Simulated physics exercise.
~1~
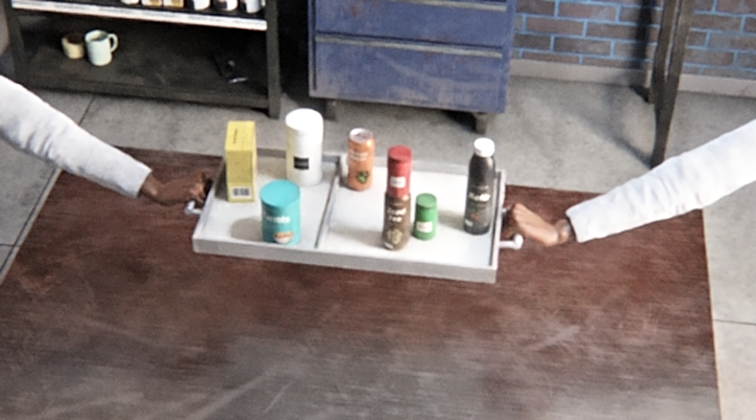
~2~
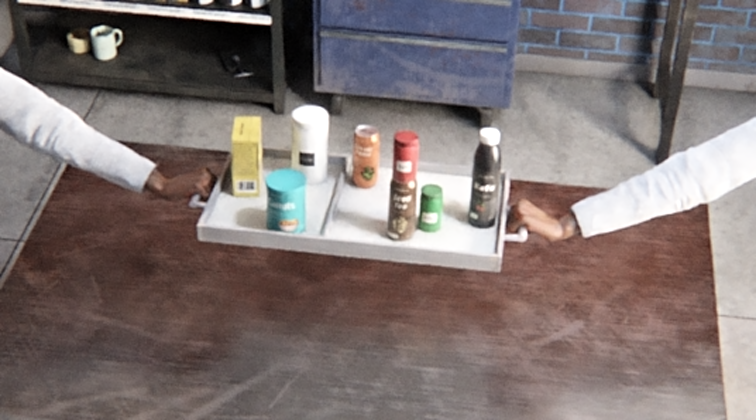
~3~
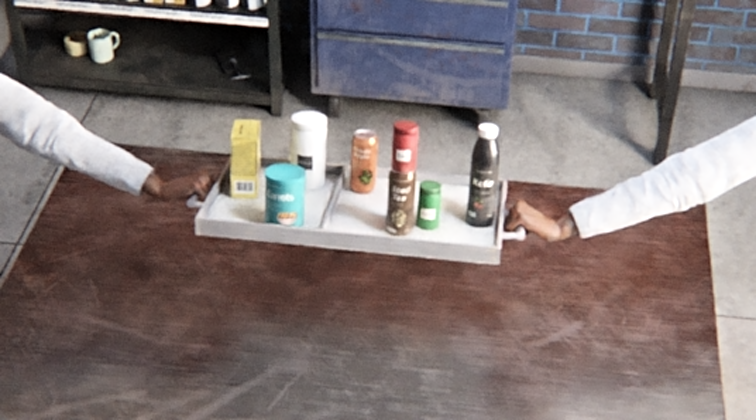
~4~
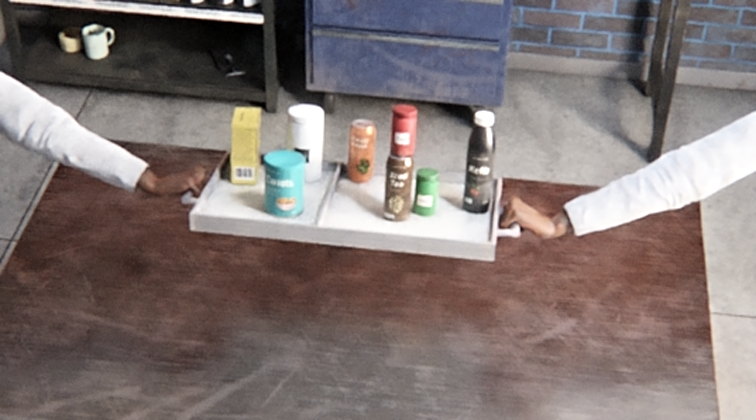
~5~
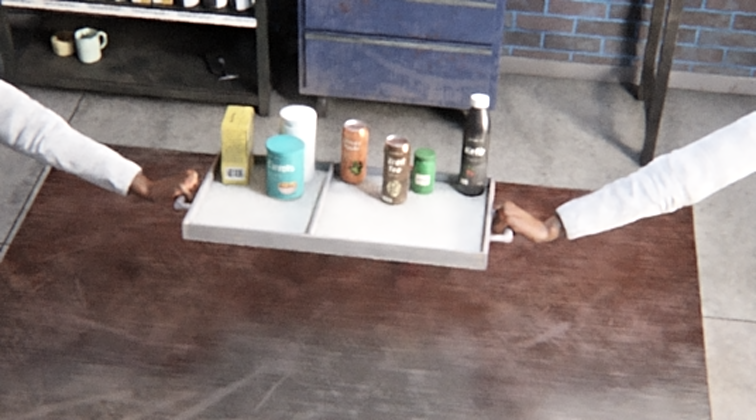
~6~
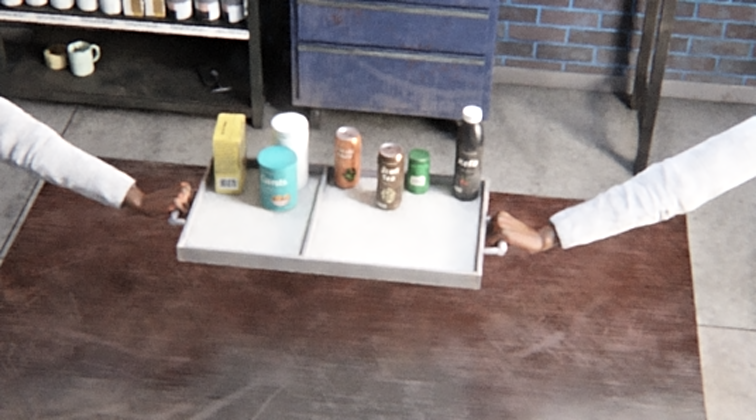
The clip opens on two white-sleeved arms holding a pale, divided tray above a dark wooden table, with a yellow packet, turquoise tin, white jar, black bottle, and several cans and shakers standing on it. The hands tip the tray so its far edge dips. The turquoise tin, brown can and green shaker slide toward the back, while the white jar and orange can stay about where they were. The red shaker, behind the brown can, goes off the far side and out of sight. The hands then level the tray, leaving the remaining containers upright, mostly gathered near the far rim.
